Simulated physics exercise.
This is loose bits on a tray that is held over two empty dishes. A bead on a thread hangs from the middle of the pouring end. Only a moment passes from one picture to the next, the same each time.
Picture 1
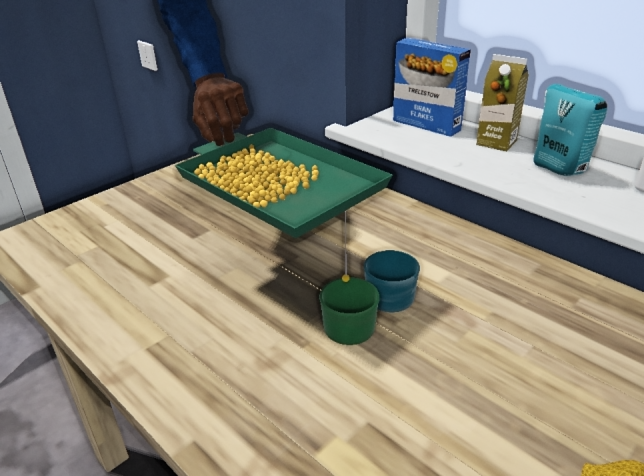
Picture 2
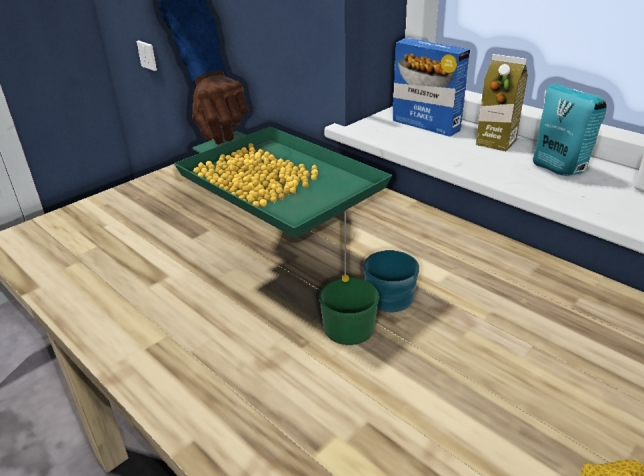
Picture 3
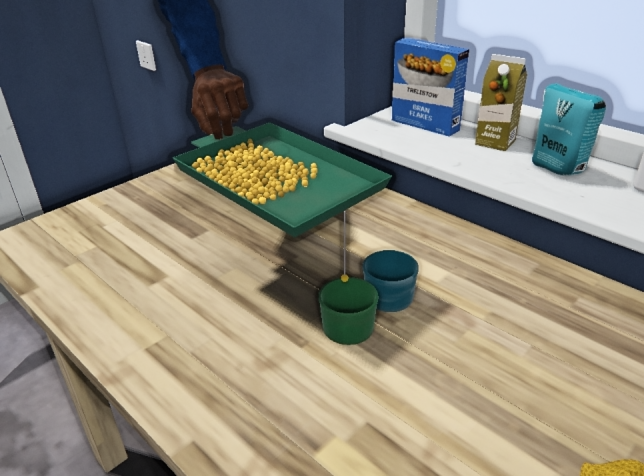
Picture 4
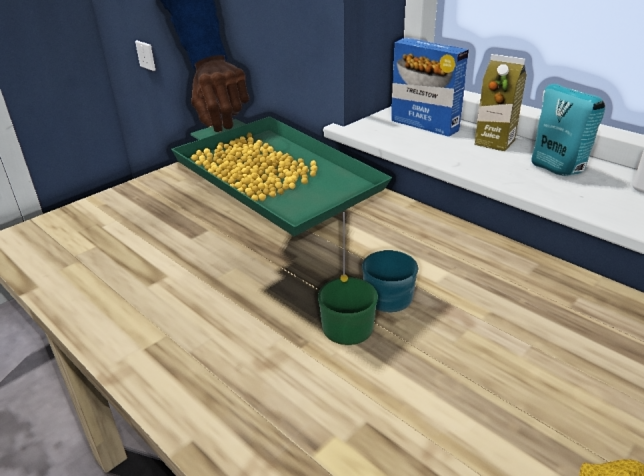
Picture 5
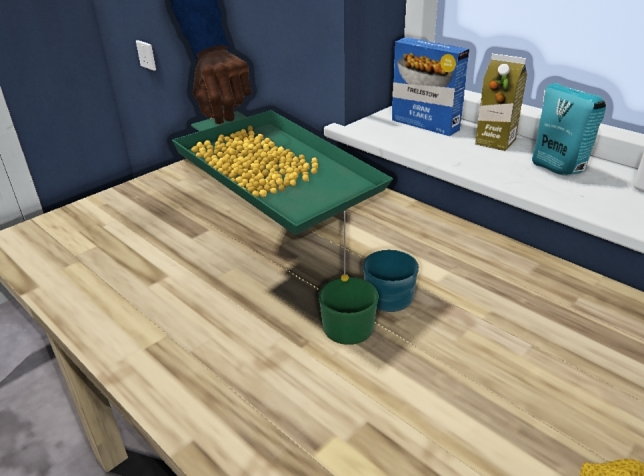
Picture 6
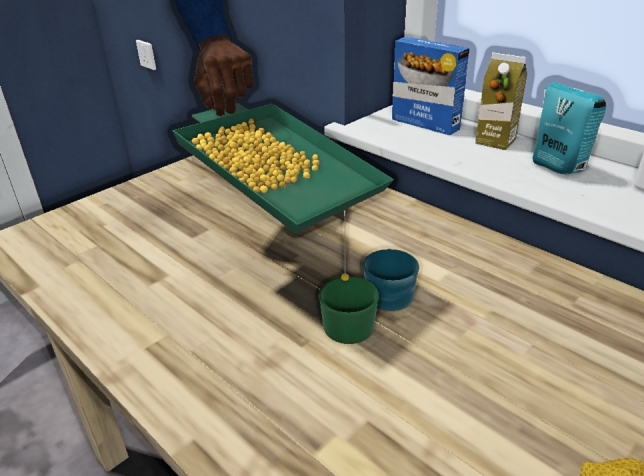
On a wooden table, a hand slowly tilting a green tray of yellow corn balls slightly toward its right corner above two dishes.
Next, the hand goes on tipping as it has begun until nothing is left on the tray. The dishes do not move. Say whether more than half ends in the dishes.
The two hold over half of the load.
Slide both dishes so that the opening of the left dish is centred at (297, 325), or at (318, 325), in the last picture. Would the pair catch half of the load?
The first try: The smaller part. The second: Under half.
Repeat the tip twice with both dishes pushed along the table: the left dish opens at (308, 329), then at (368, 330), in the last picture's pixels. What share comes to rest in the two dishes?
First some 10, then 20 per cent.
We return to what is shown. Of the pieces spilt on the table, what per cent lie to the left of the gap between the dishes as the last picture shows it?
Some 0 per cent.
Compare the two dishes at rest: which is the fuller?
That is right.
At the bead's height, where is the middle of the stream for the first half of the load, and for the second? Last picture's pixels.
First near (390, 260), later near (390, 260).
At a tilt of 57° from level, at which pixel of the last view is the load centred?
Near (355, 183).
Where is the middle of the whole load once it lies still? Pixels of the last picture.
Near (393, 296).
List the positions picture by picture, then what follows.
Corners of the pouring end at (295, 224) and (386, 175), level; middle of the load at (258, 177), puffed corn balls; left dish at (371, 321); right dish at (412, 290); bead on its thread at (346, 278), in the first picture.
Corners of the pouring end at (295, 224) and (386, 175), level; middle of the load at (257, 176), in the second picture.
Corners of the pouring end at (295, 223) and (385, 176), tipped barely, lowest at the right corner; middle of the load at (256, 173), in the third picture.
Corners of the pouring end at (295, 222) and (386, 177), tipped a little, lowest at the right corner; middle of the load at (256, 168), in the fourth picture.
Corners of the pouring end at (296, 221) and (387, 178), tipped a little, lowest at the right corner; middle of the load at (257, 163), in the fifth picture.
Corners of the pouring end at (298, 220) and (387, 178), tipped a little, lowest at the right corner; middle of the load at (257, 157); left dish at (370, 320); right dish at (412, 288), in the sixth picture.
Soon after the last picture, tray tipped steeply; nearly all on the tray; a stray few in the right dish; a stray few outside both; a stray few in the air.
A little later, tray tipped right over; about half on the tray; a stray few in the left dish; about a quarter in the right dish; a small part outside both; about a third in the air.
Later still, tray tipped past a quarter turn; a small part in the left dish; about two thirds in the right dish; about a third outside both.
At rest, tray tipped past a quarter turn; a small part in the left dish; about two thirds in the right dish; about a third outside both.
